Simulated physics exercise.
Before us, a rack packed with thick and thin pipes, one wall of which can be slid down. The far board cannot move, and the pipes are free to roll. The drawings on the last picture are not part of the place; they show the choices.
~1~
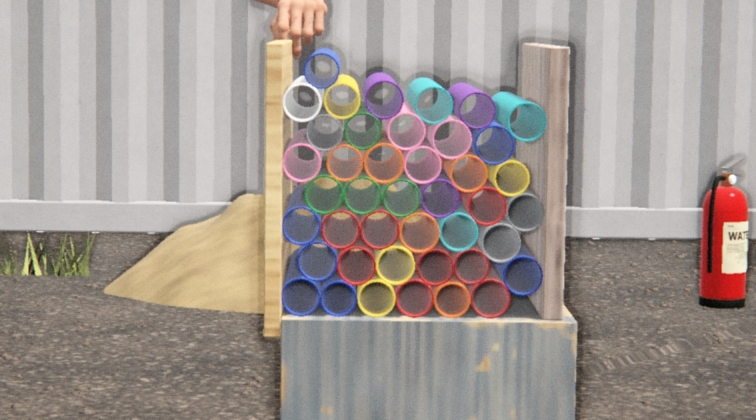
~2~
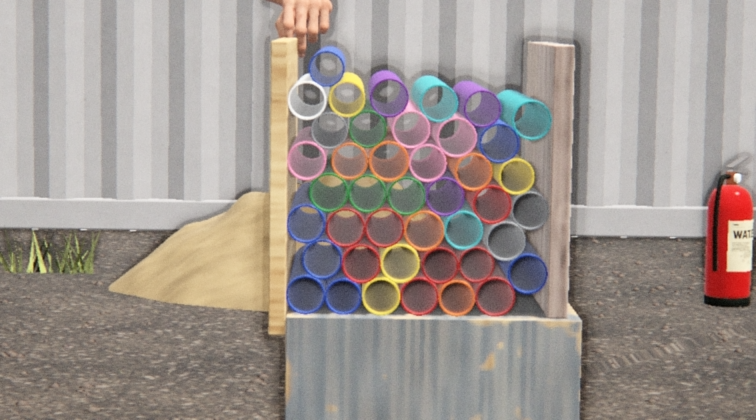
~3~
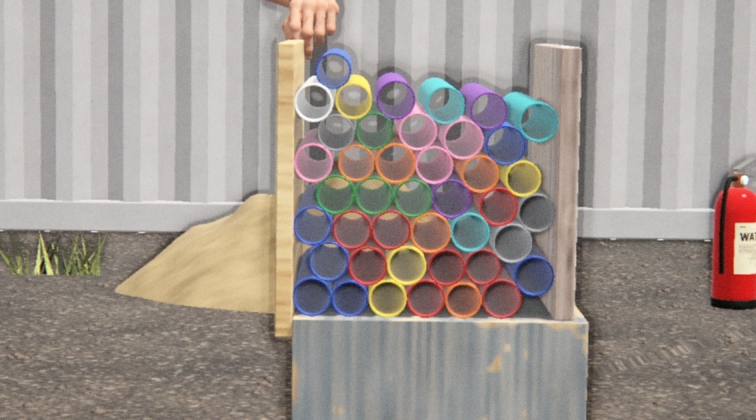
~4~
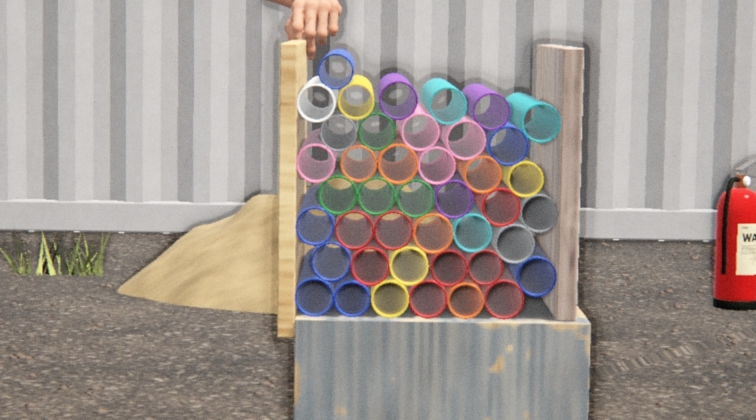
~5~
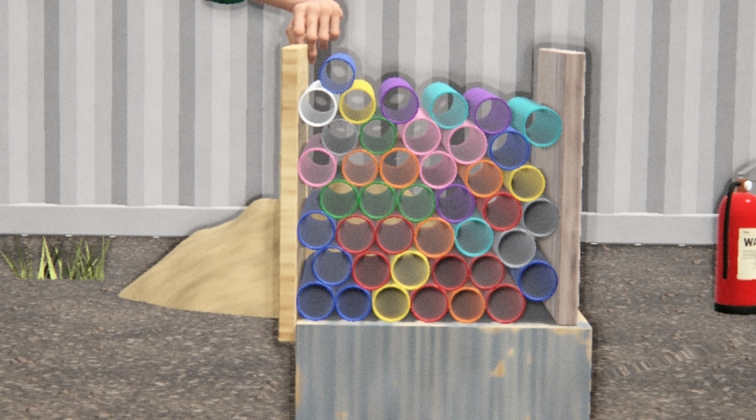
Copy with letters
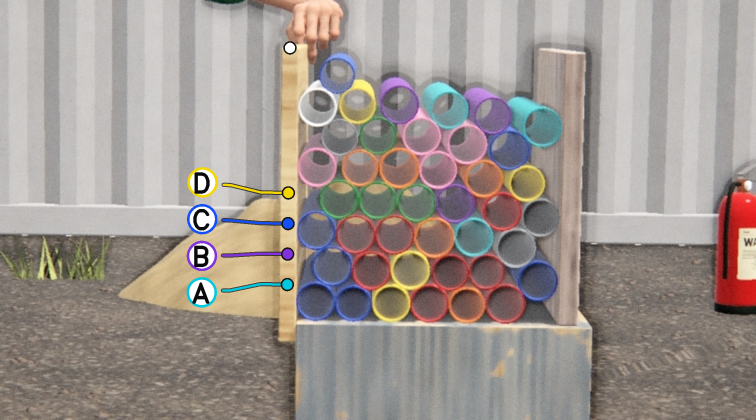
View drifting slightly left past a rack of stacked colourful pipes, all staying still while a hand rests by the left board.
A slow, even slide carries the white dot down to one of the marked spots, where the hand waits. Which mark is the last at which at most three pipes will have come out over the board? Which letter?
Slide it to D.
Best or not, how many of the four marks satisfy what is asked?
The number is one.
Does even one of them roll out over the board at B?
Yes, at B.
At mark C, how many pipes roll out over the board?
The count is five.
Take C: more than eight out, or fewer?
It loses fewer than eight.
On the marked copy, A at (287, 284); B at (288, 254); C at (288, 224); D at (288, 193); the white dot at (290, 48).
Following D. Soon after the start, top of the board (298, 112).
Later, top of the board (297, 184).
In the end, top of the board (297, 193), two out over the board.
As for the rest, A more than three out over the board; B more than three out over the board; C more than three out over the board.
